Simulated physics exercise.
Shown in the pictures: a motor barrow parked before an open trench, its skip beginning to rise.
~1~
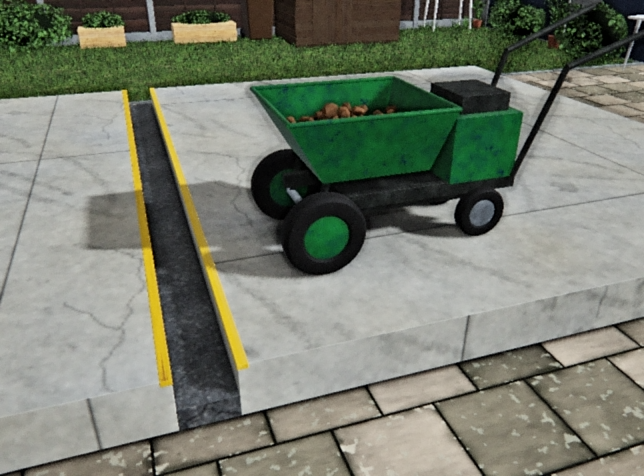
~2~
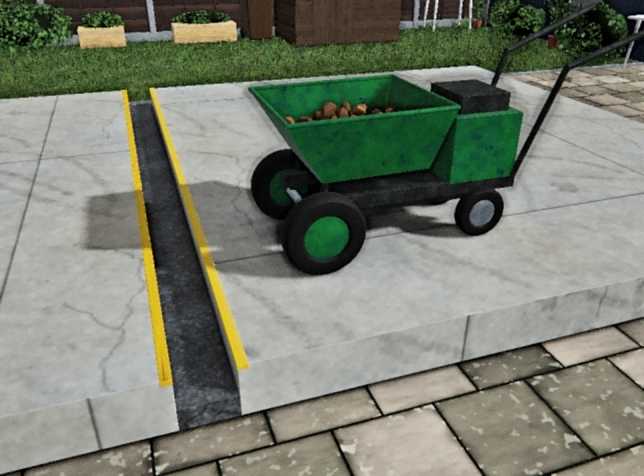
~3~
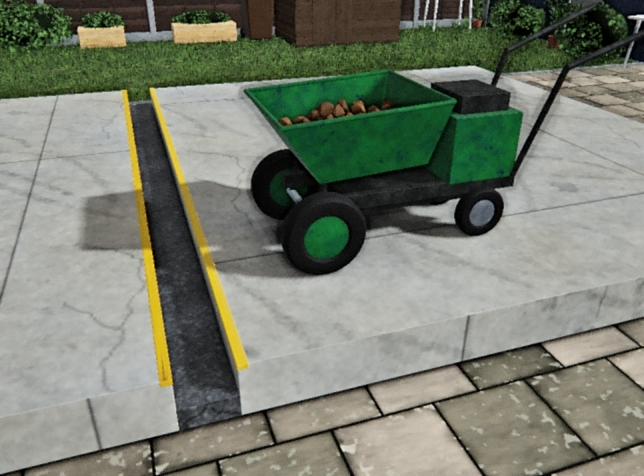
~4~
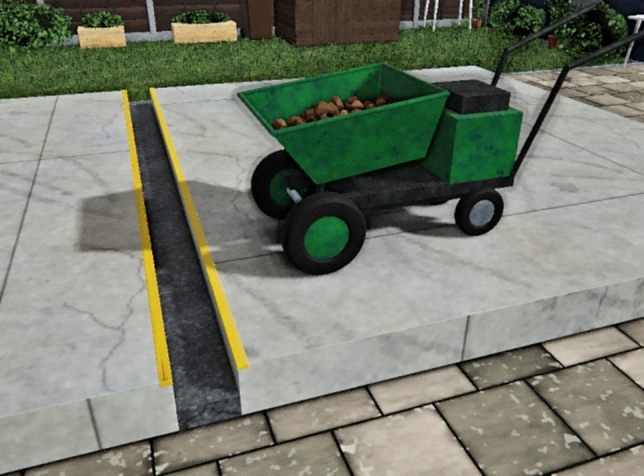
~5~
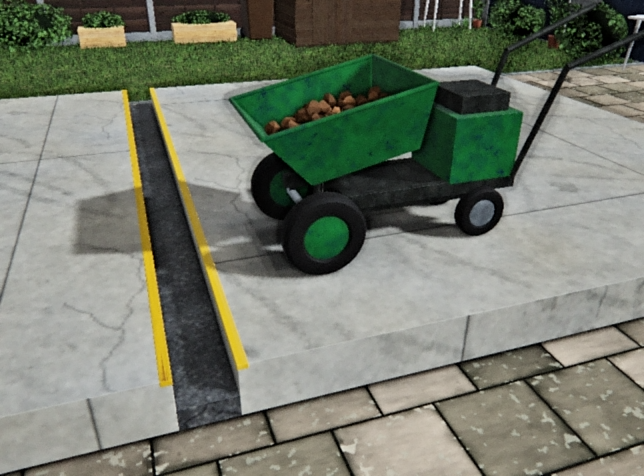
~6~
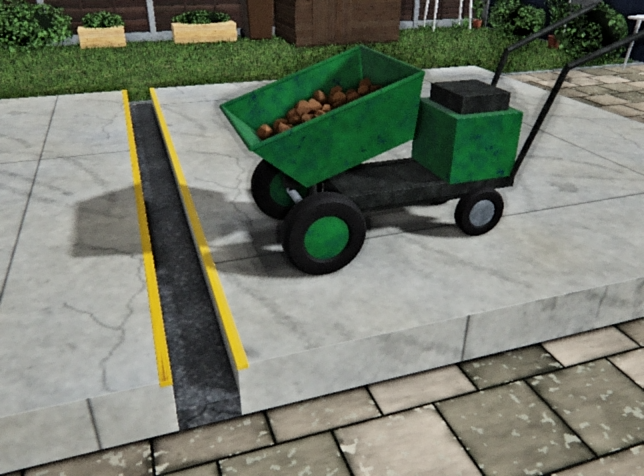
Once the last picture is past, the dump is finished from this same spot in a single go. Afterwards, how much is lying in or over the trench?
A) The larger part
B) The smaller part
A, the larger part.
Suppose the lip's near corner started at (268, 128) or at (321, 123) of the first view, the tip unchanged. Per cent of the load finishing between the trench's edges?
Okay, so the first one ends at 40 % and the second at 80 %.
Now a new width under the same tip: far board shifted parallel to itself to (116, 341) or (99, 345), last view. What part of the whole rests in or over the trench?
For the first it's 100 per cent, for the second 100 per cent.
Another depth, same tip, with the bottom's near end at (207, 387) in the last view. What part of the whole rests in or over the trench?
Something like 60 %.
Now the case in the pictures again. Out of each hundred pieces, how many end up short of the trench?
It comes to close to 0 %.
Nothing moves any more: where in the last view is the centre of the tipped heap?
I'd put the middle somewhere around (163, 269).
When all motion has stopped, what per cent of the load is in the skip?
About 0 per cent.
Soon after the last picture, skip tipped steeply; all in the skip.
A little later, skip tipped right over; nearly all in the skip; a small part in or heaped over the trench; a stray few beyond it.
Later still, skip tipped right over; about a quarter in the skip; about half in or heaped over the trench; about a quarter beyond it.
By the end, skip tipped right over; about two thirds in or heaped over the trench; about a third beyond it.
